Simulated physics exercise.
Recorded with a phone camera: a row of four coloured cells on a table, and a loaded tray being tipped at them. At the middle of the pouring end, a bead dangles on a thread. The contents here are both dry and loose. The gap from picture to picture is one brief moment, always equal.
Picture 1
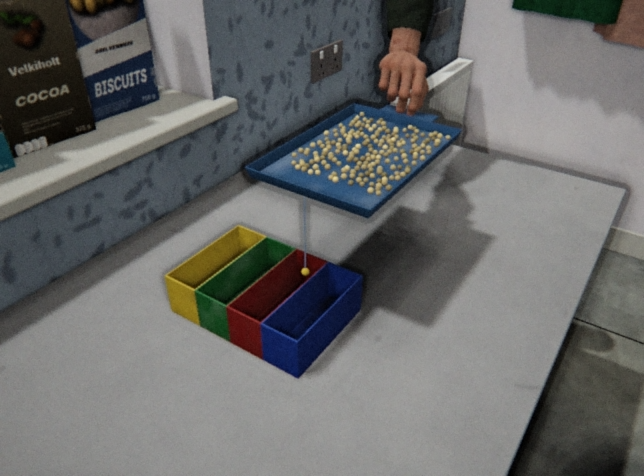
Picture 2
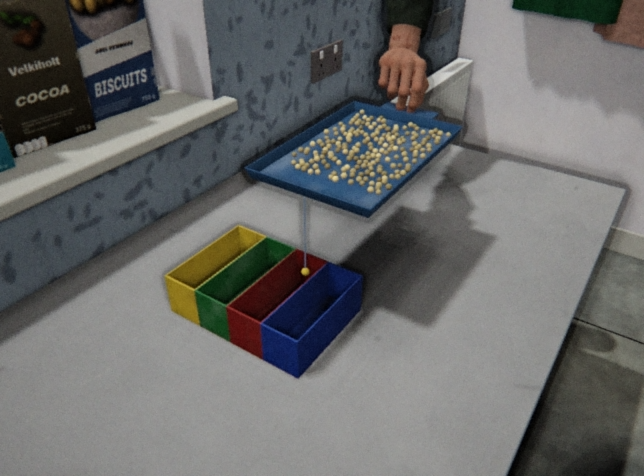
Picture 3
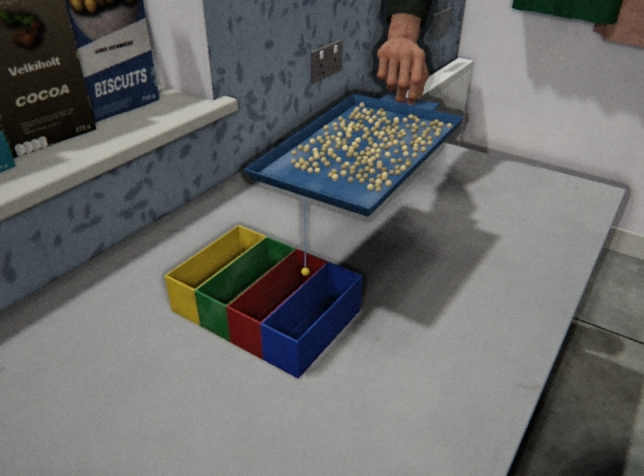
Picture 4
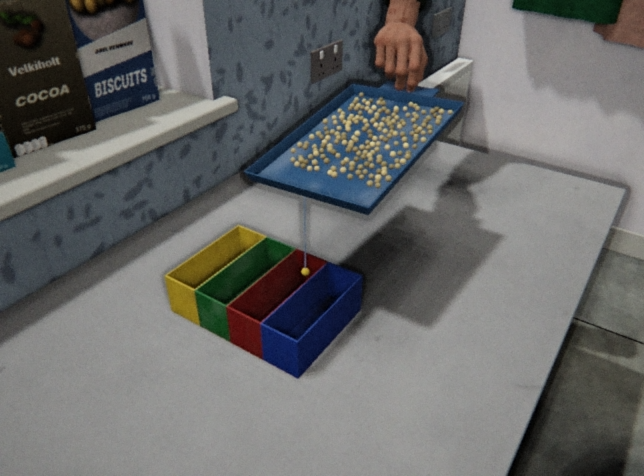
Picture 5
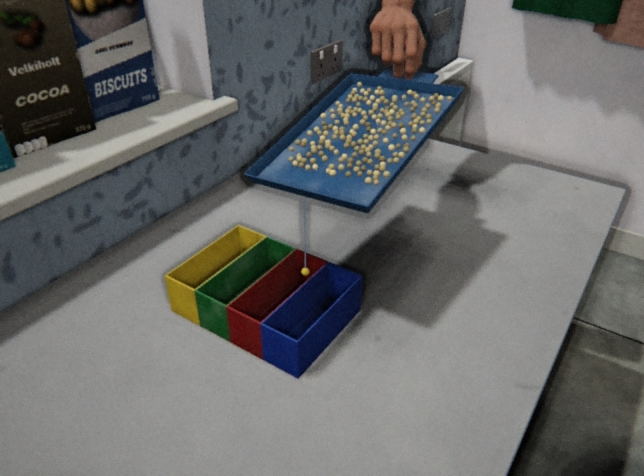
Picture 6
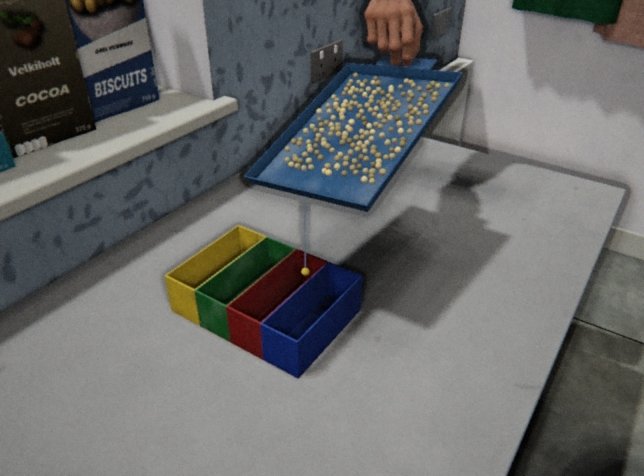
A hand slowly raises the far end of a blue tray of small pale beans.
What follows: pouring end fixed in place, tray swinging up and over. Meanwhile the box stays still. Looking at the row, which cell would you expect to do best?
I would expect the green cell to do best.
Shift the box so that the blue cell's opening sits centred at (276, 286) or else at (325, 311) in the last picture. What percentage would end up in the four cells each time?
The first yields 100 per cent and the second 100 per cent.
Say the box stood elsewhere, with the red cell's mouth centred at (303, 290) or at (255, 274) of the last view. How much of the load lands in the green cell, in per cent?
Approximately 40 percent, followed by approximately 20 percent.
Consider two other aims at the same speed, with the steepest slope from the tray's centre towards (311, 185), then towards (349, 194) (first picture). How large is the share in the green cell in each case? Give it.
The first try gives close to 30 percent; the next gives 0 percent.
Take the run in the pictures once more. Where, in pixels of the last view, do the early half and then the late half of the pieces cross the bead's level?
First part (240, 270), rest (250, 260).
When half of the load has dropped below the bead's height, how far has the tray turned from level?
Around 80°, give or take.
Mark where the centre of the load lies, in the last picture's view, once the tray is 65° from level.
Centre estimate: (262, 195).
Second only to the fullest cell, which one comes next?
Rank 2: The red one.
Soon, tray tipped steeply; about half on the tray; about a quarter in the green cell; a small part in the red cell; a small part in the yellow cell; about a quarter falling or outside the box.
A while on, tray tipped past a quarter turn; about two thirds in the green cell; about a quarter in the red cell; a small part in the yellow cell; a stray few in the blue cell; a small part falling or outside the box.
Towards the end, tray tipped past a quarter turn; about two thirds in the green cell; about a quarter in the red cell; a small part in the yellow cell; a stray few in the blue cell; a stray few falling or outside the box.
Finally, tray tipped past a quarter turn; about two thirds in the green cell; about a quarter in the red cell; a small part in the yellow cell; a stray few in the blue cell; a stray few outside the box.
